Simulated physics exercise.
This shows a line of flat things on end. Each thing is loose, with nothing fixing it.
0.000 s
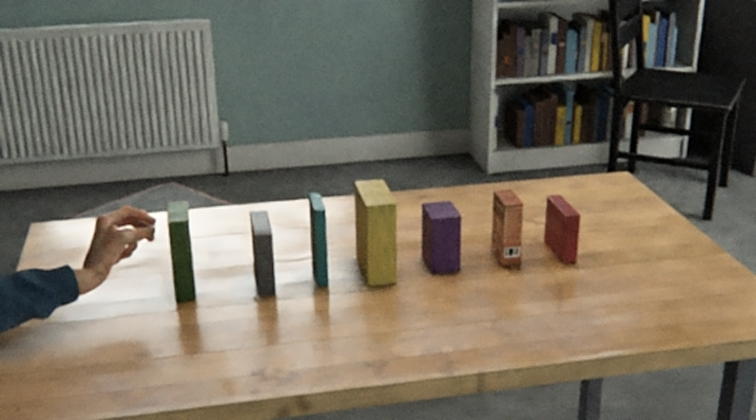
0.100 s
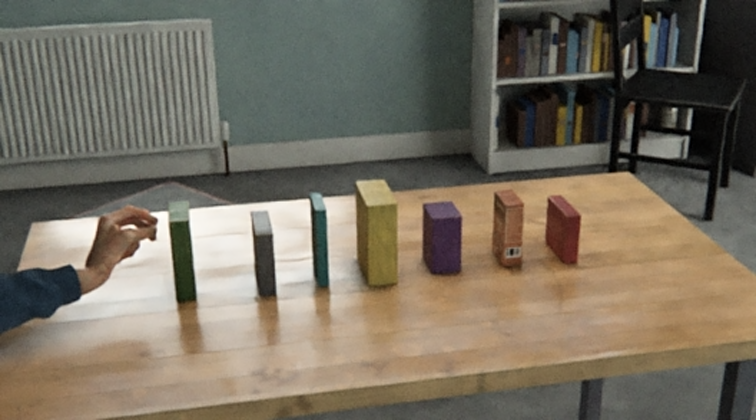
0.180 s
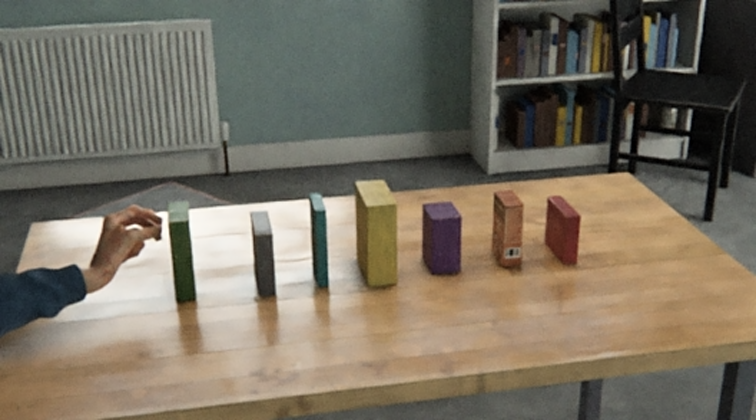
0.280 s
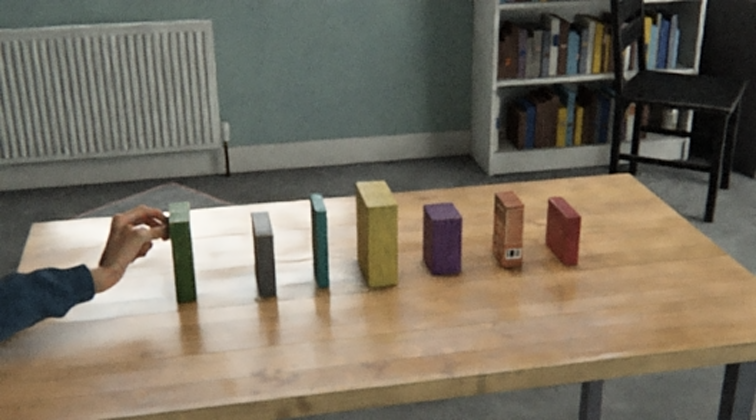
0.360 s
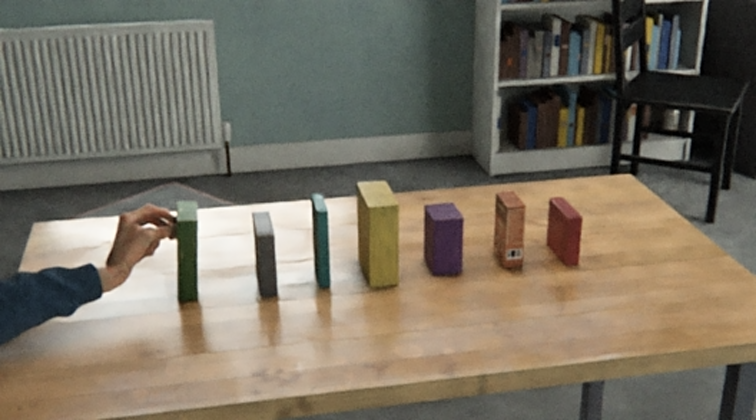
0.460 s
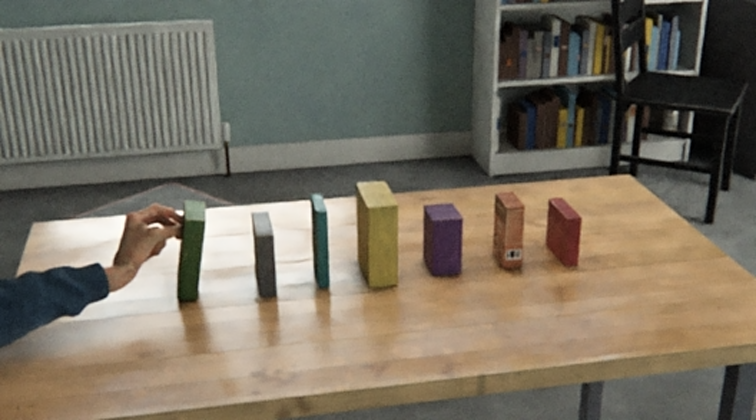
At first, a hand reaches in from the left toward a green board, the leftmost of seven upright pieces spaced in a row across a wooden table. The hand moves slightly right until its fingers touch the board's upper part, then pushes it into a slight lean rightward, while the others stay still.
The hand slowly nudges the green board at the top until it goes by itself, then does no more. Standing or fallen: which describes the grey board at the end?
It is down.
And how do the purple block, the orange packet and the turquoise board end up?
The purple block remains standing; the orange packet remains standing; the turquoise board goes down.
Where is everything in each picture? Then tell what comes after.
Grey board (263, 253); purple block (441, 237), in the first frame.
Turquoise board (320, 239); orange packet (508, 228), in the second frame.
Purple block (441, 238); yellow block (376, 232), in the third frame.
Turquoise board (320, 240); orange packet (508, 229), in the fourth frame.
Green board 5° over; purple block (443, 239); yellow block (378, 233), in the fifth frame.
Green board 10° over; grey board (264, 254); turquoise board (320, 241), in the sixth frame.
Around 0.86 s, green board 70° over; grey board rocked 35° from its first pose near (285, 252).
Around 1.36 s, green board 78° over; grey board rocked 71° from its first pose near (304, 262); turquoise board rocked 50° from its first pose; yellow block rocked 32° from its first pose.
Finally (3.0 s), down or leaning hard on the table, yellow block, turquoise board and grey board; the other 2 still in place. Final places as the last picture's camera would see them, grey board near (304, 264).
